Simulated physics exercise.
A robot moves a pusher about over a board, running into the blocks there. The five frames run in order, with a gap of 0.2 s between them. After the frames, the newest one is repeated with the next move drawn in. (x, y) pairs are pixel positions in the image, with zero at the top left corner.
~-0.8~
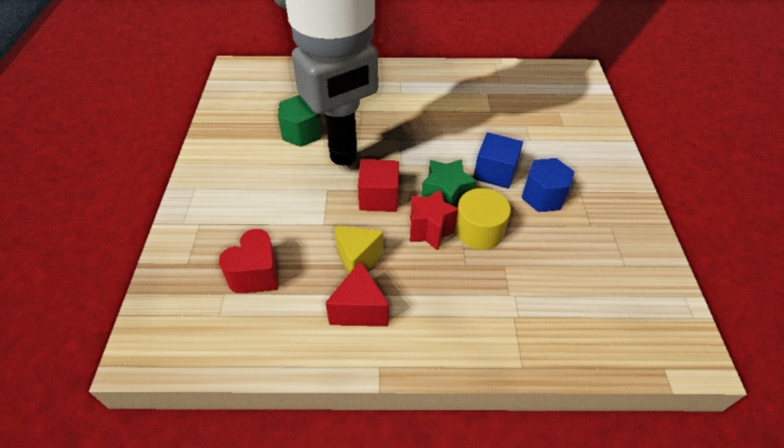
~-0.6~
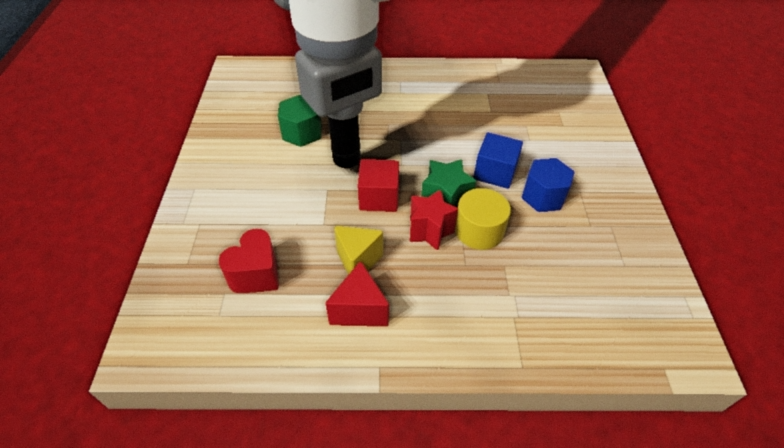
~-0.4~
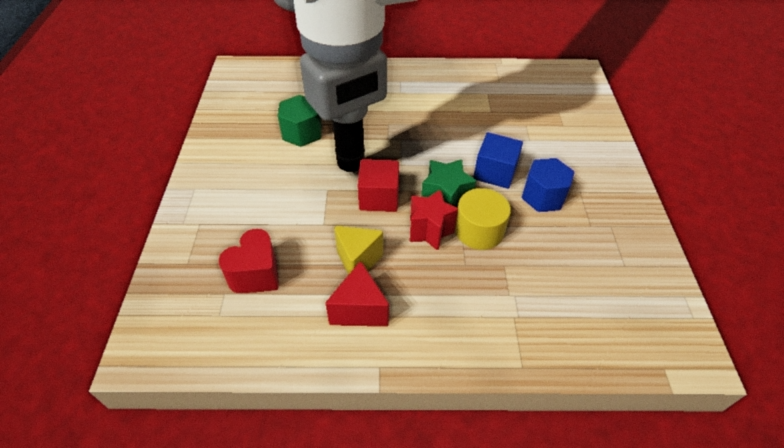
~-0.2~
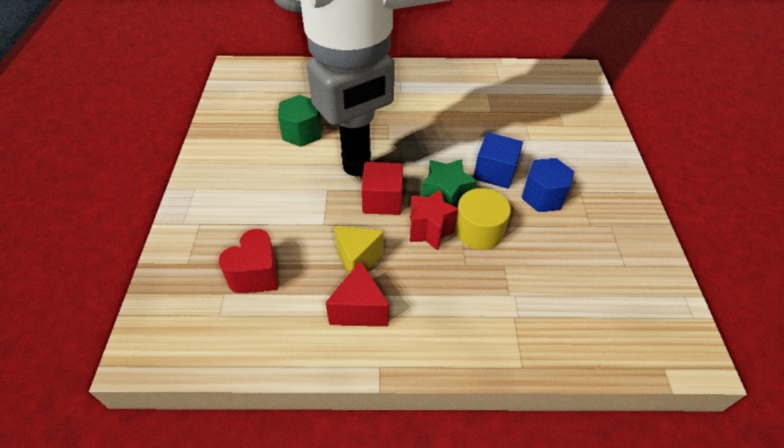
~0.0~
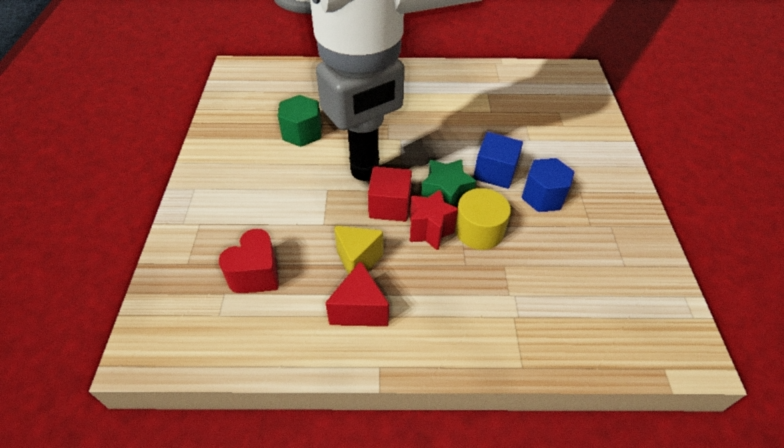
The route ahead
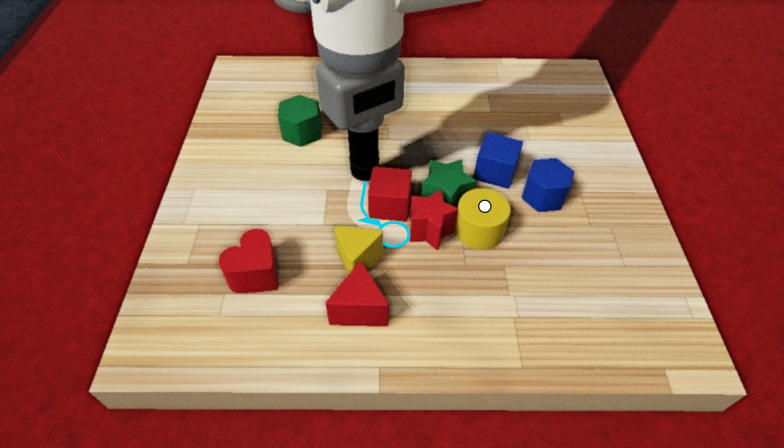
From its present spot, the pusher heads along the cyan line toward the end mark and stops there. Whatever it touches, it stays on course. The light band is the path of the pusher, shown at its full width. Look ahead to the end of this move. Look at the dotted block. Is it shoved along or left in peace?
By the last moment of the path, the dotted block has shifted.
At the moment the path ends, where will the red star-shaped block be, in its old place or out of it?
Displaced.
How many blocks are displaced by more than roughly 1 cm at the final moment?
I foresee three or more blocks being moved.
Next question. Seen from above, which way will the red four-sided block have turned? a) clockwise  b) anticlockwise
Answer: B.
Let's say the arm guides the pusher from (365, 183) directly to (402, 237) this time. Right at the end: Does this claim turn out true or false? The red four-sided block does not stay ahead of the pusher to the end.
That claim is false.
The line goes from (365, 183) via (362, 202) and (372, 220), ending at (394, 234); the dot is on the yellow circular block.
What follows on the original path. Halfway along, pusher (363, 202); red four-sided block (399, 206), turned 25° anticlockwise; red star-shaped block (446, 219); yellow circular block (493, 208).
At the end, pusher (394, 224); yellow three-sided block unmoved; red four-sided block (425, 230), turned 45° anticlockwise; red star-shaped block (470, 231); yellow circular block (500, 208).
